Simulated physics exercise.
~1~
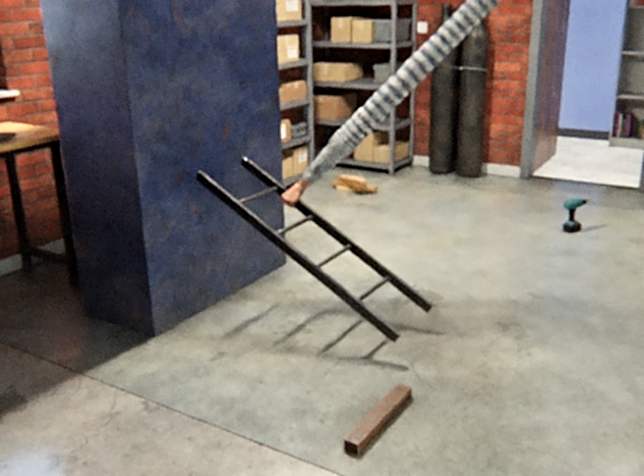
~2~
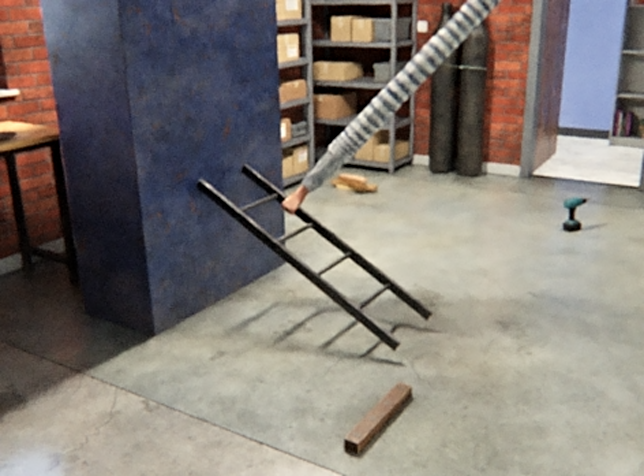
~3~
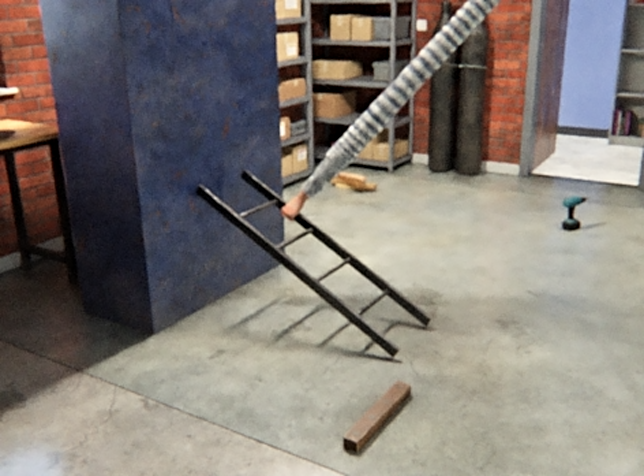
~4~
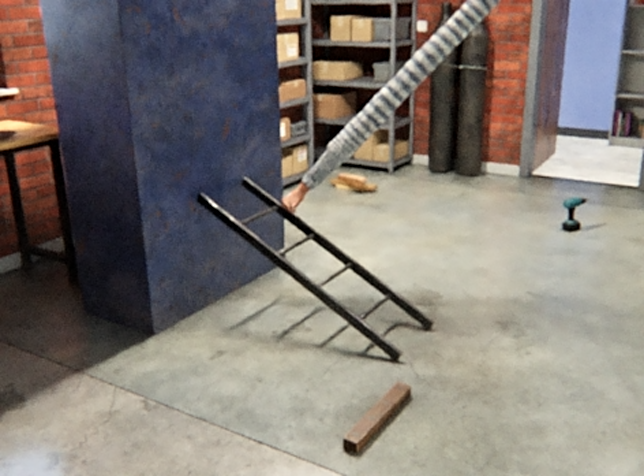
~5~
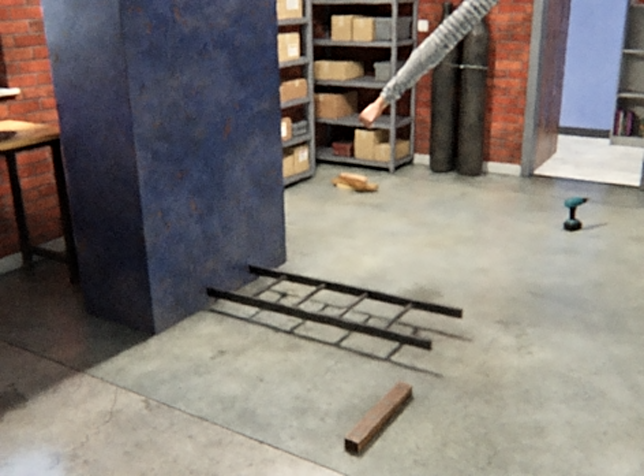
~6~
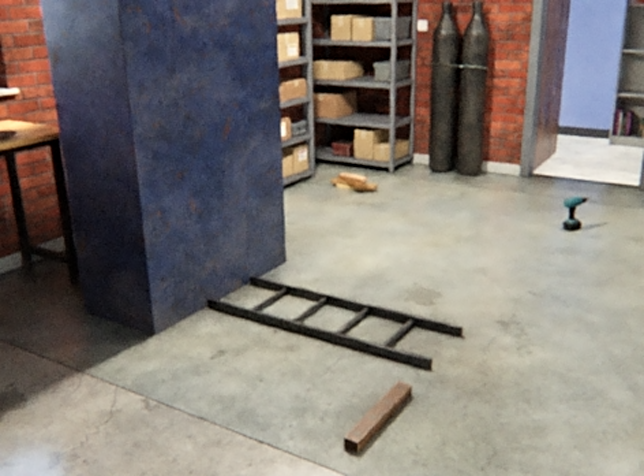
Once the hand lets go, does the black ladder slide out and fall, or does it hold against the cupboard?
The black ladder slides out and falls, ending up flat on the floor beside the cupboard.
